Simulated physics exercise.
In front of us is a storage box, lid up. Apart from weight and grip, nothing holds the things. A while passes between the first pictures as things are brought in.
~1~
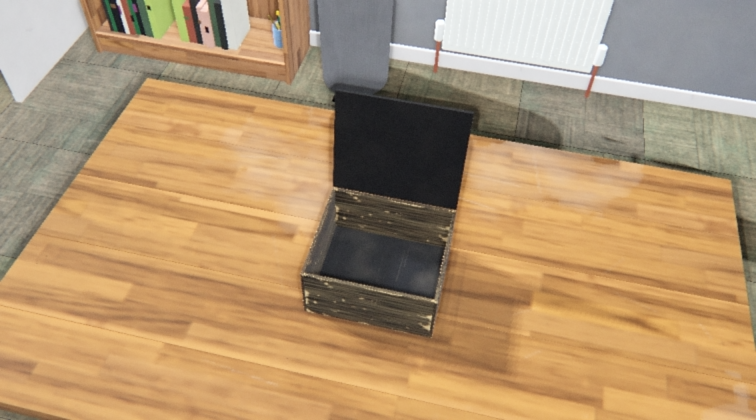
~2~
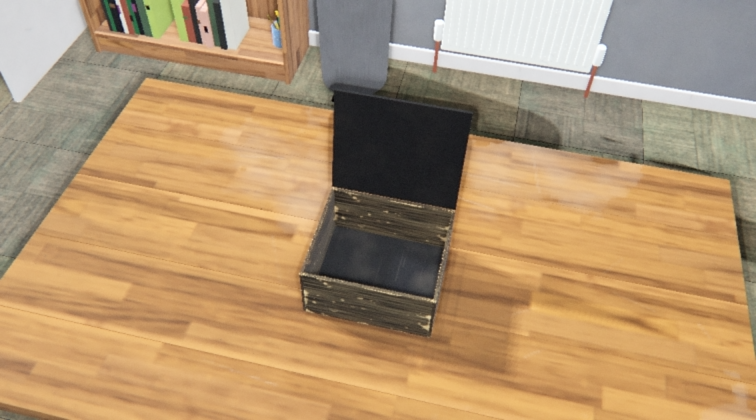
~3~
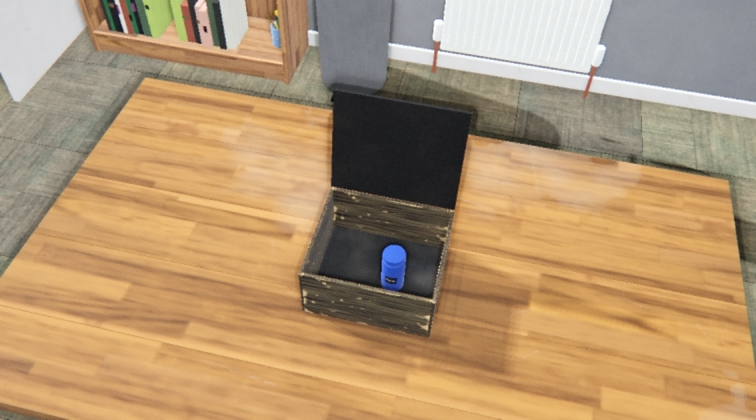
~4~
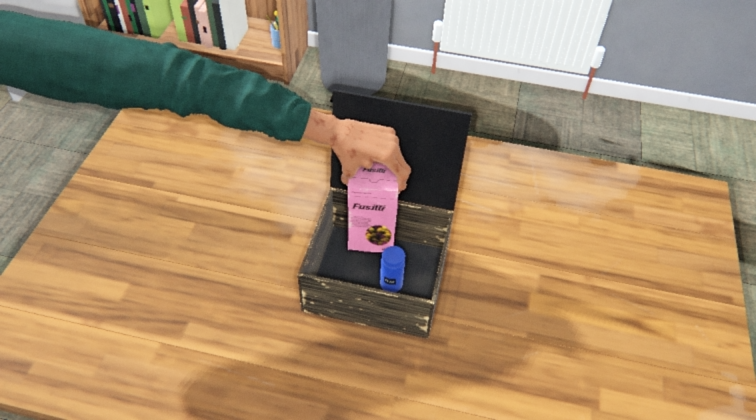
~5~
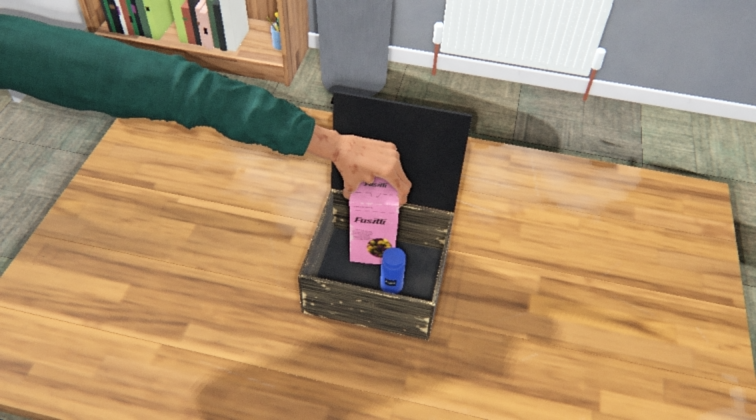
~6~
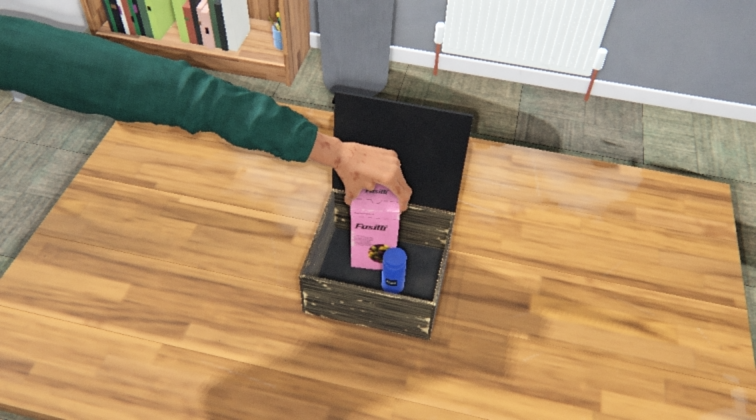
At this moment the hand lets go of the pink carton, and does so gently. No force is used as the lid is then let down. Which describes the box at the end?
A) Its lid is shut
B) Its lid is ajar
Answer: B.
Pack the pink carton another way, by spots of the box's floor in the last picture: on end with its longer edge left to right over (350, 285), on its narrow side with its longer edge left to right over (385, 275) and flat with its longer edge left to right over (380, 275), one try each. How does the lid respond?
On try one it won't go down; on try two it fits down fine; on try three it fits down fine.
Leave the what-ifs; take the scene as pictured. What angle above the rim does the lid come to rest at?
The lid sits around 18° above the rim.
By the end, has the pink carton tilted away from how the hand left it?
At the finish the pink carton goes crooked.
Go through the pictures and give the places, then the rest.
In the first picture, the last thing is not in view yet.
In the second picture, the last thing is not in view yet.
In the third picture, the last thing is not in view yet; blue shaker (393, 269).
The fourth picture shows coming down; pink carton (373, 208); blue shaker (392, 270).
The fifth picture shows coming down; pink carton (374, 221); blue shaker (393, 271).
The sixth picture shows put in, still held; pink carton (375, 227); blue shaker (394, 271).
Then, 1.40 s past the last view, lid 76° above the rim.
Then, 1.90 s past the last view, lid 46° above the rim; pink carton rocked 20° from its first pose near (374, 239); blue shaker rocked 15° from its first pose.
Then, 2.20 s past the last view, lid 19° above the rim; pink carton rocked 51° from its first pose near (375, 256); blue shaker rocked 52° from its first pose.
Finally, lid 19° above the rim; down or leaning hard in the box, blue shaker and pink carton. Final places as the last picture's camera would see them, pink carton near (374, 256).
